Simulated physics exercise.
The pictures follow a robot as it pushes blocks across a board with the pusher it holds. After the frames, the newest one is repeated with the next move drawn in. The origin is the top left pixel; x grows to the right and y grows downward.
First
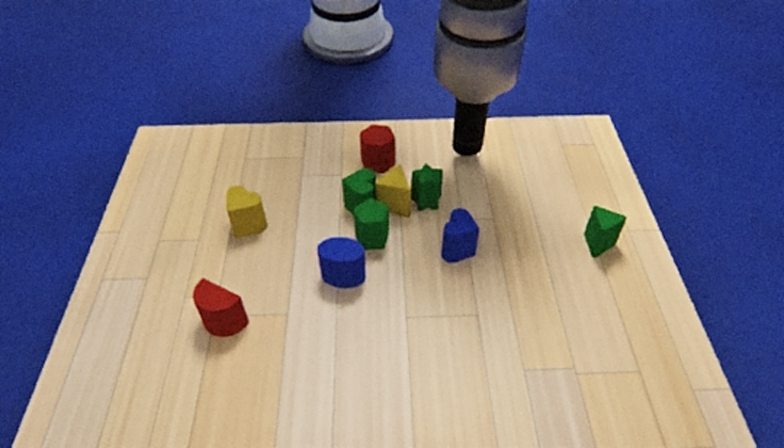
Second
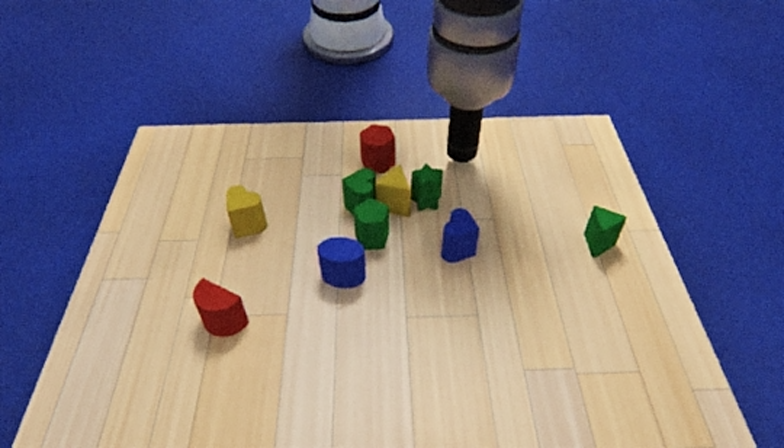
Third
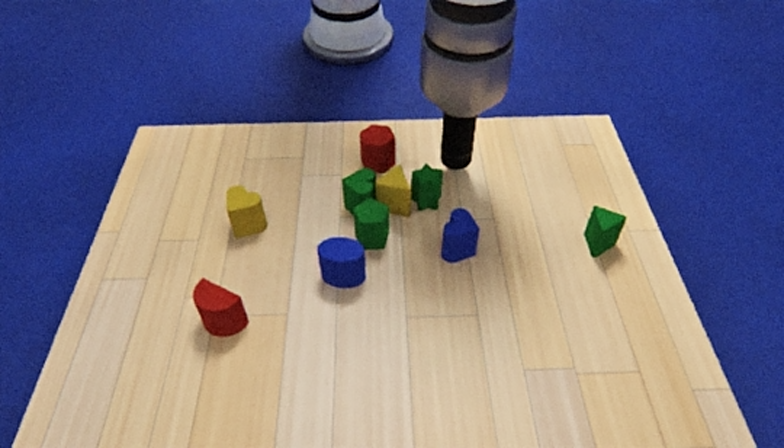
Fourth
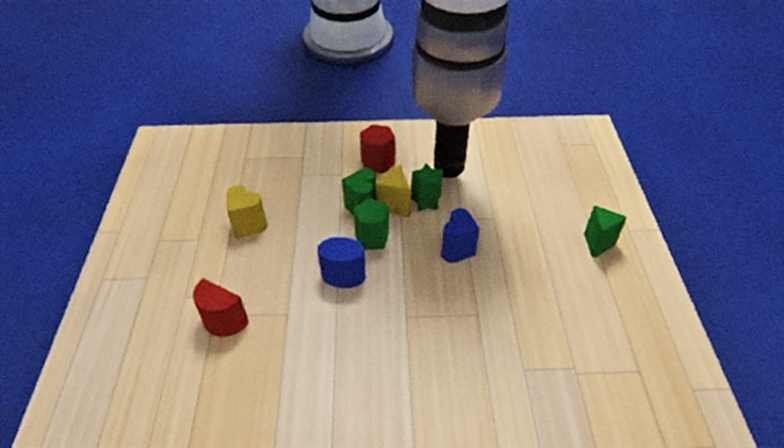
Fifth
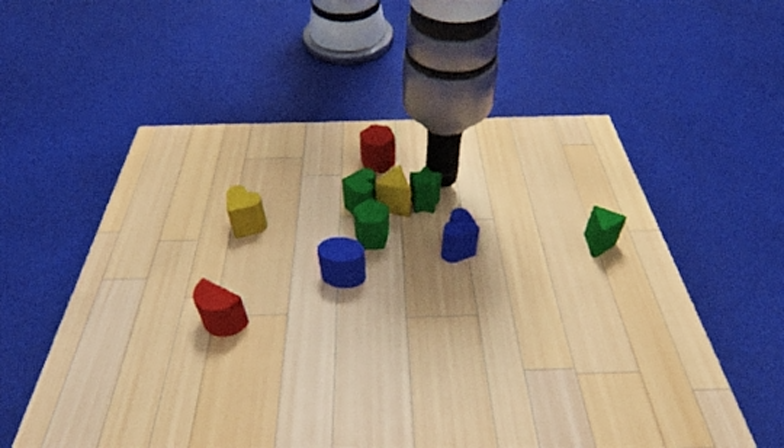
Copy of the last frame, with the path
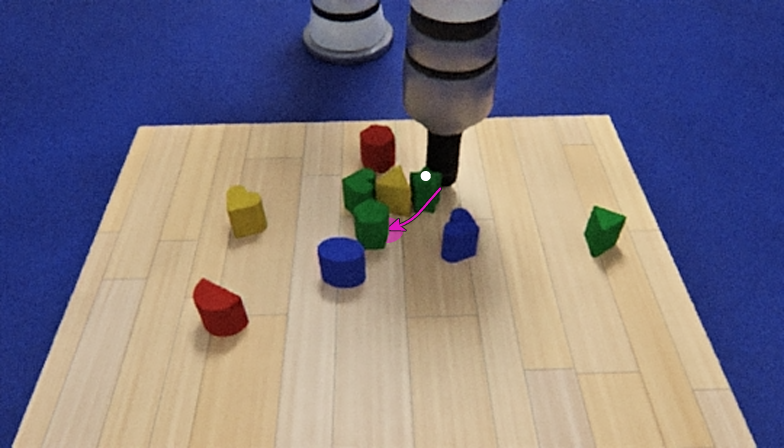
On a wooden board over blue, a robot arm's dark tip moving down and left beside a green star block, nudging it slightly.
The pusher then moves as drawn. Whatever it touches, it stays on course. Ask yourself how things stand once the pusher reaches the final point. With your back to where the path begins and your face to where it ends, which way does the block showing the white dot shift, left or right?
It heads left.
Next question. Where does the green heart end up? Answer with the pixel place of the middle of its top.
My prediction: (340, 177).
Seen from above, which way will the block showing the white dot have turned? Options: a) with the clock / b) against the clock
Choice b: Against the clock.
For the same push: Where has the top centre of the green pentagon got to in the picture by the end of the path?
It will end up at (348, 224).
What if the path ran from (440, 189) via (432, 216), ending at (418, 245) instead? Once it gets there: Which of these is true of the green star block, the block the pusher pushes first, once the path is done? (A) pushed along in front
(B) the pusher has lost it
I choose A.
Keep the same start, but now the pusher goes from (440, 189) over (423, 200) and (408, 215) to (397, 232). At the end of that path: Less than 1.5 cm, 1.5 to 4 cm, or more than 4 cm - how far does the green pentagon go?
It slides somewhere between 1.5 and 4 cm.
Path on the board, from (440, 189) via (426, 204) and (410, 220), ending at (386, 230); the dot is on the green star block.
On the path given first. Halfway along, pusher (419, 202); green heart (355, 180); yellow three-sided block (383, 187), turned 40° clockwise; green star block (404, 203).
At the end, pusher (386, 219); green heart (340, 177), turned 35° clockwise; green pentagon (348, 224), turned 55° clockwise; yellow three-sided block (360, 191), turned 65° clockwise; green star block (382, 225), turned 30° anticlockwise.
